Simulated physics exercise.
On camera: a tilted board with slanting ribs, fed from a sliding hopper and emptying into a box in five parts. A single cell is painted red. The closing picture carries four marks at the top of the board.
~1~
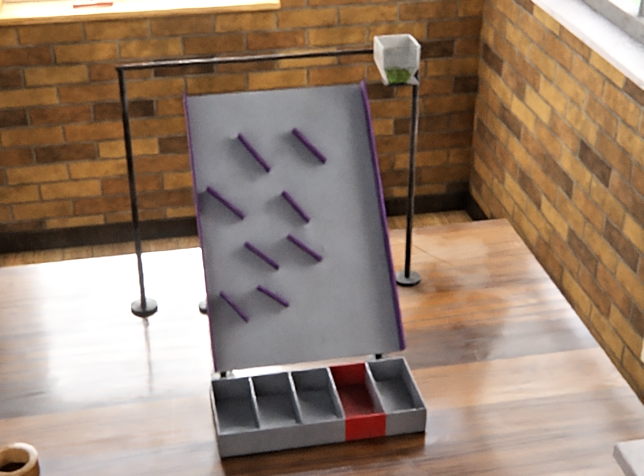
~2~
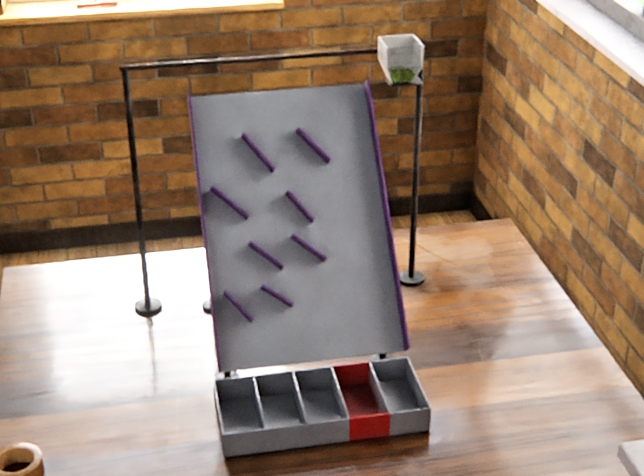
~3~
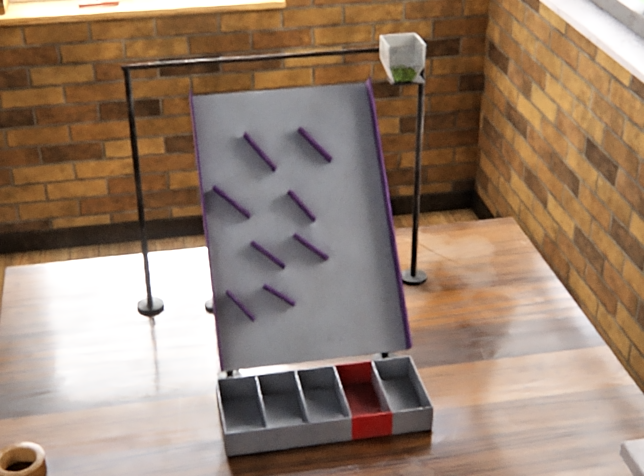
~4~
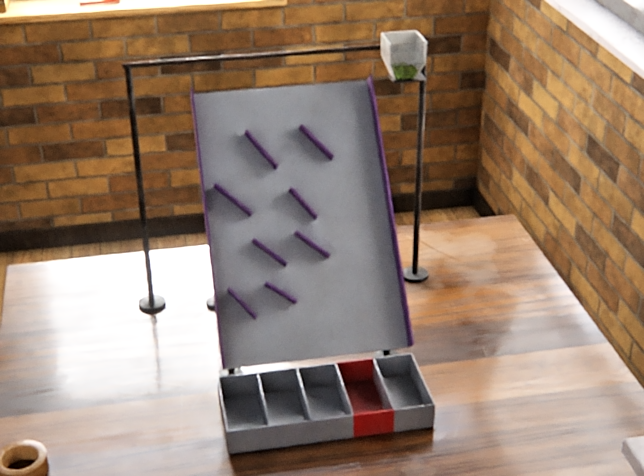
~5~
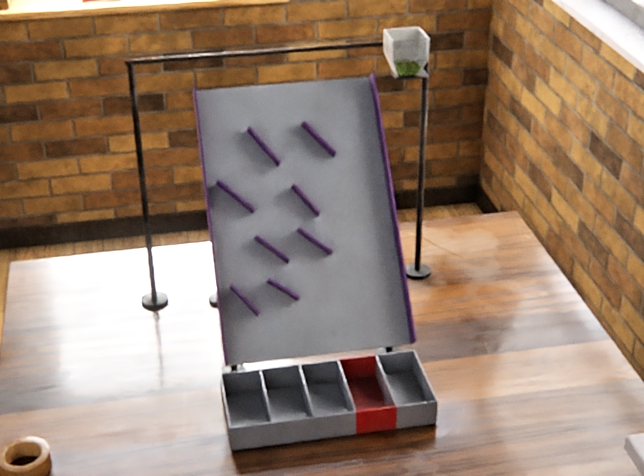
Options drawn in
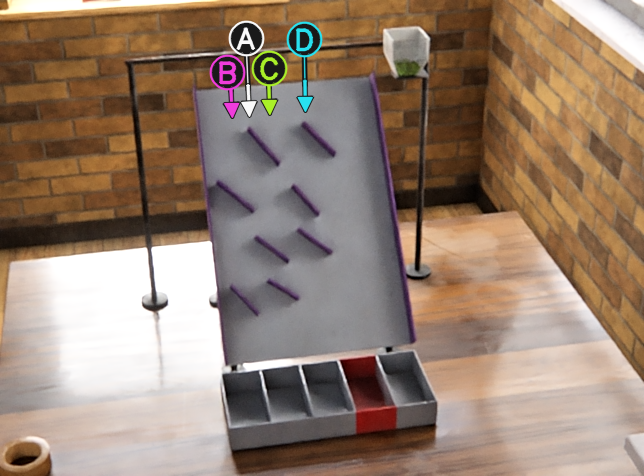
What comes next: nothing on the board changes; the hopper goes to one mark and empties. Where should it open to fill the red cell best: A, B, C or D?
Take B.
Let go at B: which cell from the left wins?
The fourth.
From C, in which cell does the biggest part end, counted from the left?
It is the fifth one.
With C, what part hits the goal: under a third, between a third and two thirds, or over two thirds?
Mark C gives under a third.
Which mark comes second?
The answer is A.
On the marked copy, mark A meets the board at (249, 111); mark B meets the board at (232, 112); mark C meets the board at (269, 109); mark D meets the board at (305, 106).
Choosing A, about a quarter in the red cell, about half in other cells, about a quarter outside the box.
Choosing B, about half in the red cell, about a quarter in other cells, about a quarter outside the box.
Choosing C, a small part in the red cell, most in other cells, a small part outside the box.
Choosing D, a small part in the red cell, about two thirds in other cells, about a quarter outside the box.
